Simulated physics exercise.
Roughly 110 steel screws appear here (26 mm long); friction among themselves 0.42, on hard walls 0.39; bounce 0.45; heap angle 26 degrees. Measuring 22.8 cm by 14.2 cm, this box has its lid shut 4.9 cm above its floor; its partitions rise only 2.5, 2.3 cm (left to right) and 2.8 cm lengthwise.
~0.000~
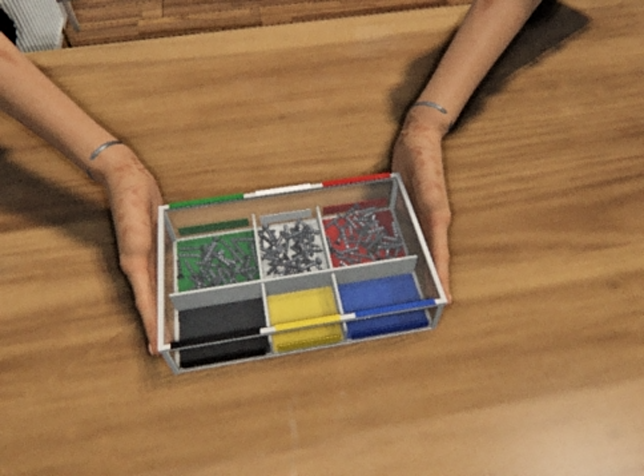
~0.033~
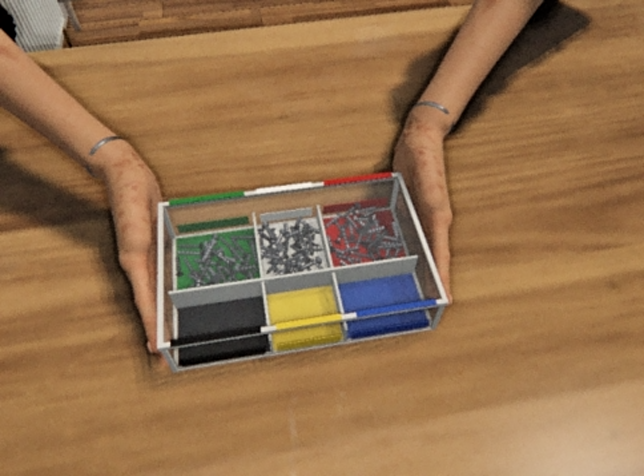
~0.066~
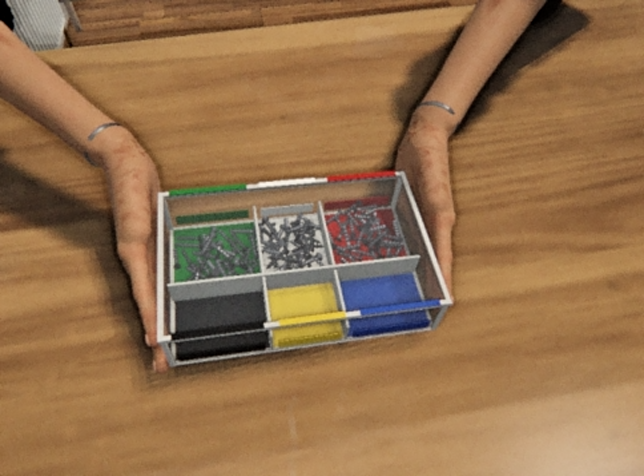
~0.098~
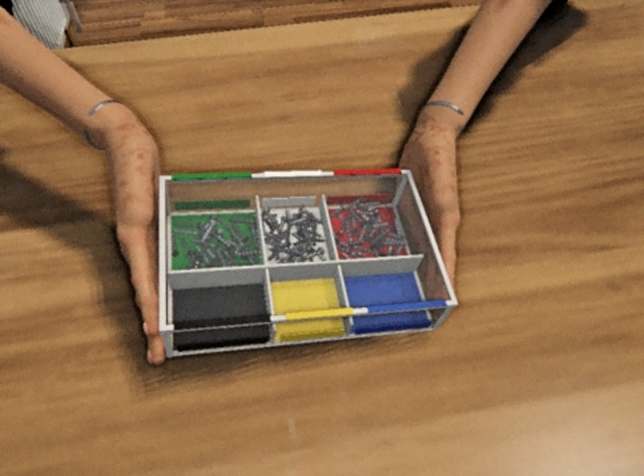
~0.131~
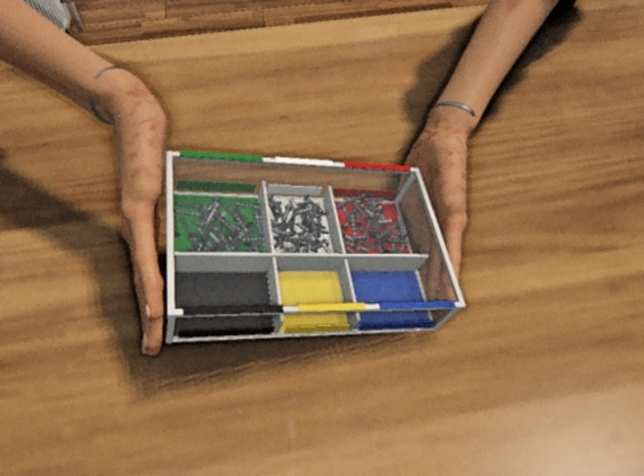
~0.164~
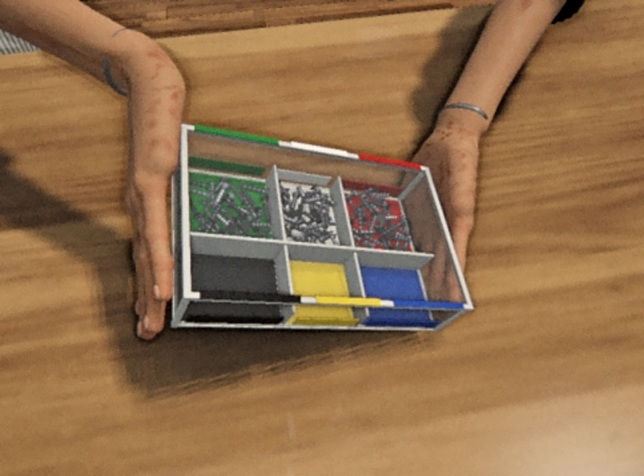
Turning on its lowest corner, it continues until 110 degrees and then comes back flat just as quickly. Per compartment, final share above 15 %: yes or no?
Red yes; blue yes; green no; yellow no; white no; black no.
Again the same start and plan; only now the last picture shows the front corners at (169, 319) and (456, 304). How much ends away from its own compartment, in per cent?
Near 65 %.
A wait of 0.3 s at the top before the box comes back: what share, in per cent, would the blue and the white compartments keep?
Then blue keeps 35% and white keeps 0%.
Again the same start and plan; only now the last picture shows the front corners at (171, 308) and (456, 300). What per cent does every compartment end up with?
Final shares: Red 85%, blue 15%, green 0%, yellow 0%, white 0%, black 0%.
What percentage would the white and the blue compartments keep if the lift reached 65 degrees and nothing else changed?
White 25 %, blue 10 %.
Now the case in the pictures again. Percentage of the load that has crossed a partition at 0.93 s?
It comes to some 65 per cent.
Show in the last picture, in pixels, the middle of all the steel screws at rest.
Somewhere near (386, 257) in the last picture.
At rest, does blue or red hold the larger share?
More ends up in the red one.
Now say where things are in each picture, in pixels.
Box tilt 0 degrees, front corners at (164, 346) and (441, 300); red 35 %, green 30 %, white 35 %, in the first frame.
Box tilt 1 degrees, front corners at (163, 344) and (442, 300), in the second frame.
Box tilt 4 degrees, front corners at (163, 338) and (445, 301), lowest corner right front, in the third frame.
Box tilt 9 degrees, front corners at (166, 327) and (451, 302), lowest corner right front, in the fourth frame.
Box tilt 16 degrees, front corners at (174, 311) and (459, 303), lowest corner right front, in the fifth frame.
Box tilt 24 degrees, front corners at (190, 294) and (466, 306), lowest corner right front; red 35 %, green 30 %, white 35 %. Its pace works out near 230 degrees a second, in the sixth frame.
Then, at 0.62 s, tilt 109 degrees; red 60 %, blue 10 %, green 5 %, yellow 5 %, white 25 %.
Then, at 0.93 s, tilt 46 degrees; red 70 %, blue 30 %.
After 1.34 s, tilt 0 degrees; red 70 %, blue 30 %.
In the end, at 1.7 s, red 70 %, blue 30 %, green 0 %, yellow 0 %, white 0 %, black 0 %.
